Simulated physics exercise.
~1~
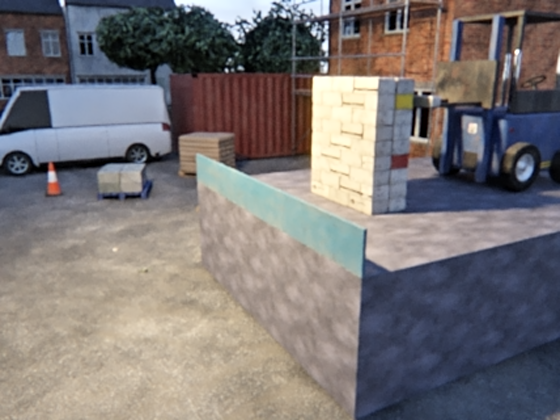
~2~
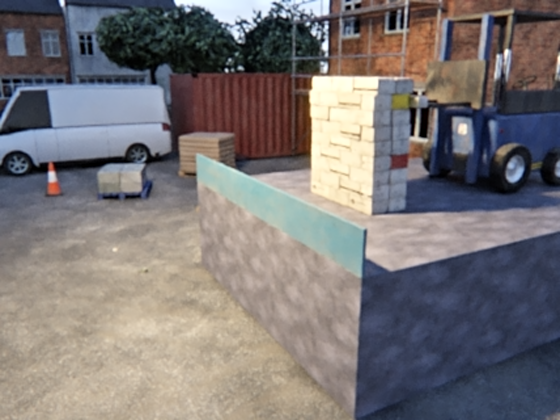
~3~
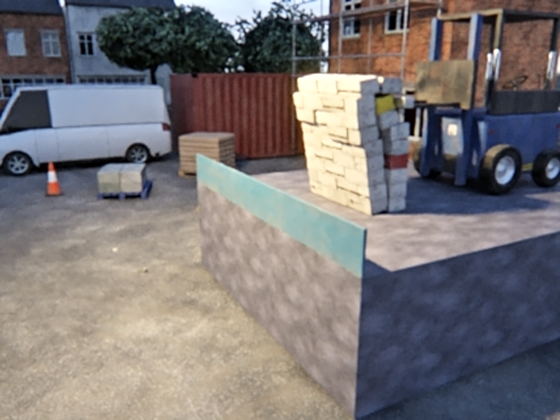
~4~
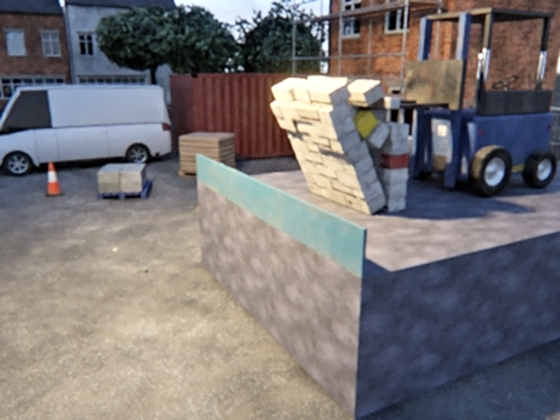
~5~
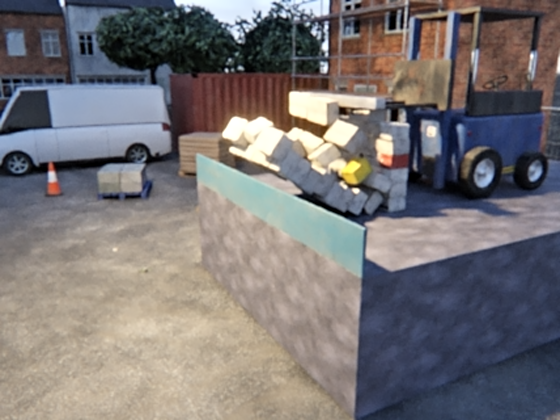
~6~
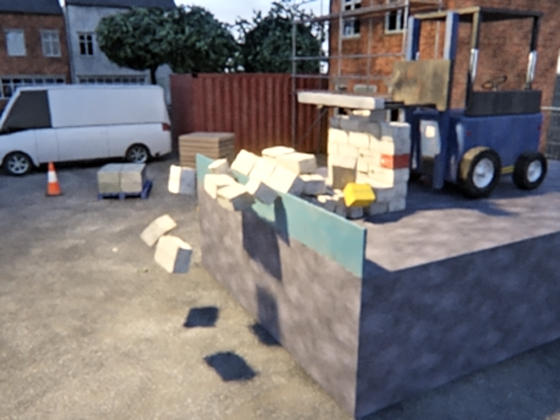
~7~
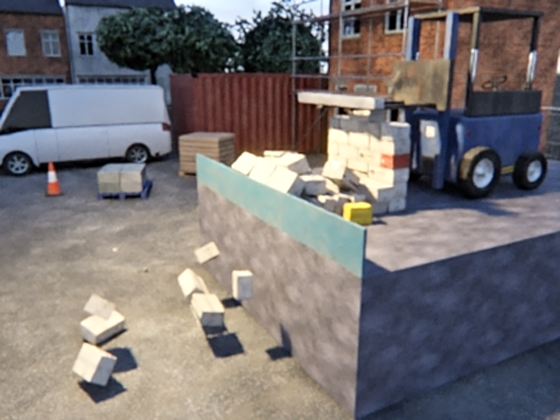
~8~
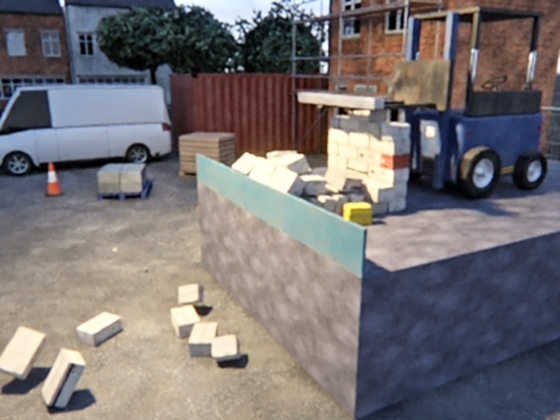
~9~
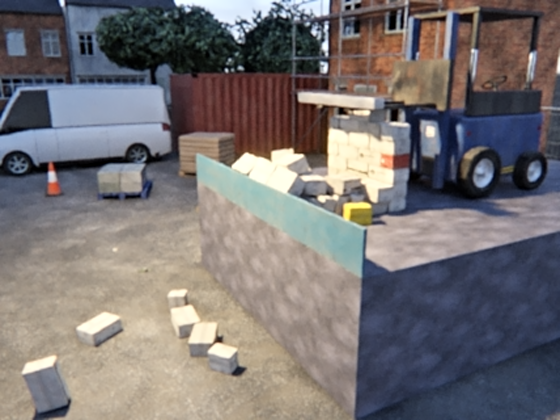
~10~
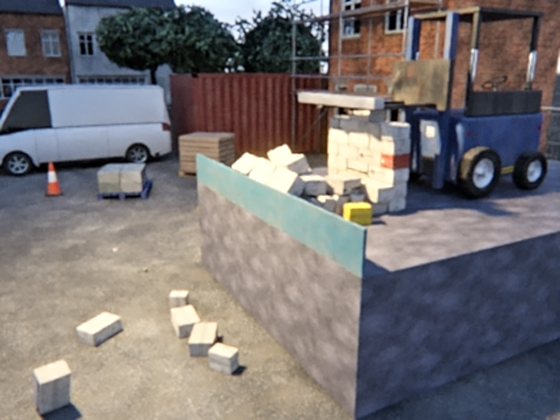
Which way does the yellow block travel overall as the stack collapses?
The yellow block moves down, dropping from near the top of the stack to the platform surface behind the low board.
A blue lift truck pushes a beam leftward into a stack of pale blocks on a raised platform, and the upper part topples toward the low board. Several blocks spill onto the ground, while the yellow one lies on the platform beside the still-standing lower stack.
